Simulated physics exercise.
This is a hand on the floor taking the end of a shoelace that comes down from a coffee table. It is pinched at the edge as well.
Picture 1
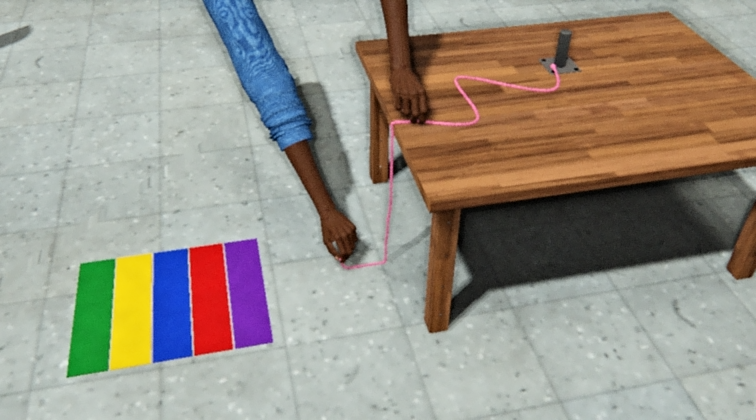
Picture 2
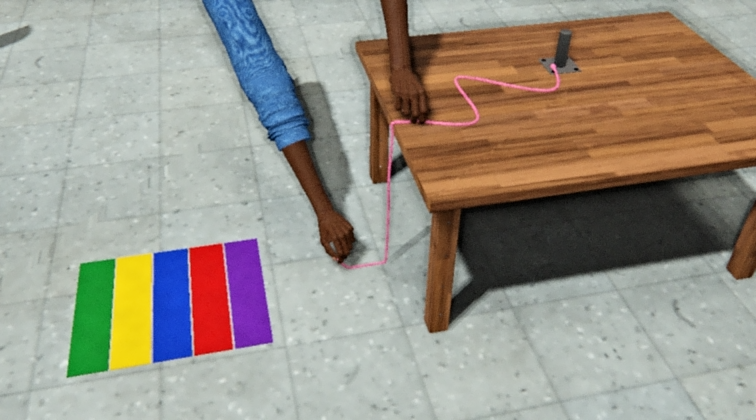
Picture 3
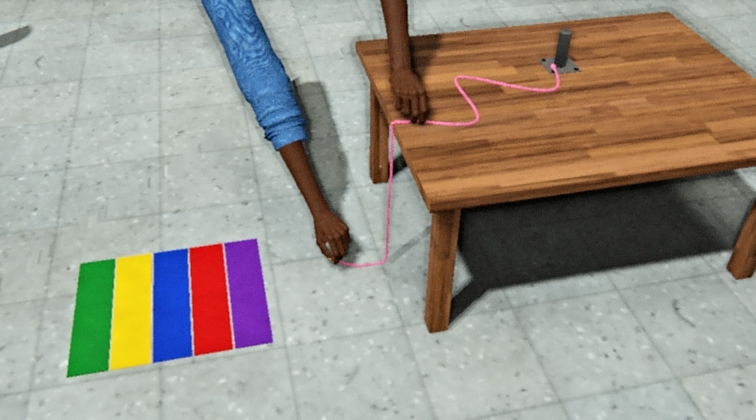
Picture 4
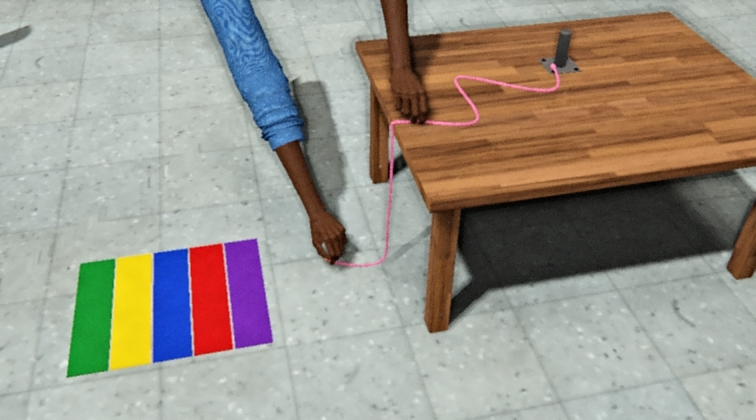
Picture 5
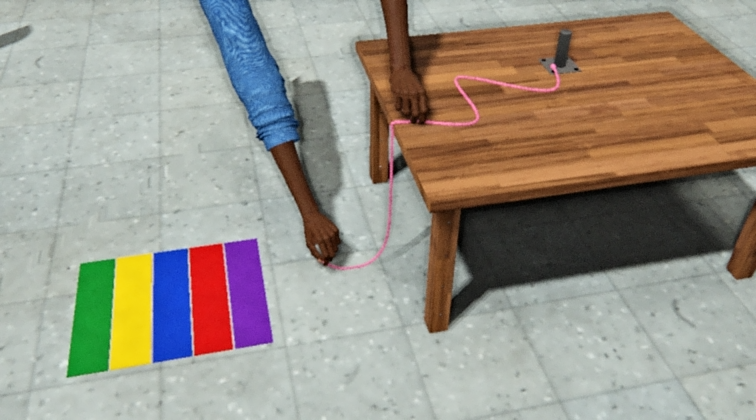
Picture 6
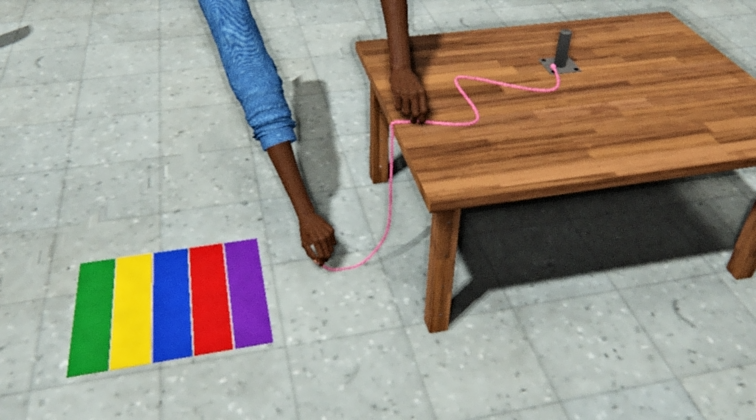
Hand on the floor drawing the end of a pink shoelace slightly left while another hand pinches it at the table's edge.
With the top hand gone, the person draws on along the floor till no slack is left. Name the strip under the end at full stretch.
Over green.
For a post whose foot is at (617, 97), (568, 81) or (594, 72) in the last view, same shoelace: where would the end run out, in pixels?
Try by try, around (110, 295), (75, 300) and (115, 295).
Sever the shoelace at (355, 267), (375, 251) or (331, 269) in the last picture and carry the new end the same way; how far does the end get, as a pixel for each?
About (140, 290), (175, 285) and (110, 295).
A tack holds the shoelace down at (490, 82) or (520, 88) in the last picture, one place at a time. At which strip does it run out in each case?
It would be yellow; yellow.
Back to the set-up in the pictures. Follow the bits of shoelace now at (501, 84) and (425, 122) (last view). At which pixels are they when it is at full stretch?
About (468, 89), and the other about (306, 158).
Soon after, end near (154, 288); over blue.
After that, end near (111, 294); over yellow.
At the stop, end near (84, 298); over green. The end stops over the green strip.
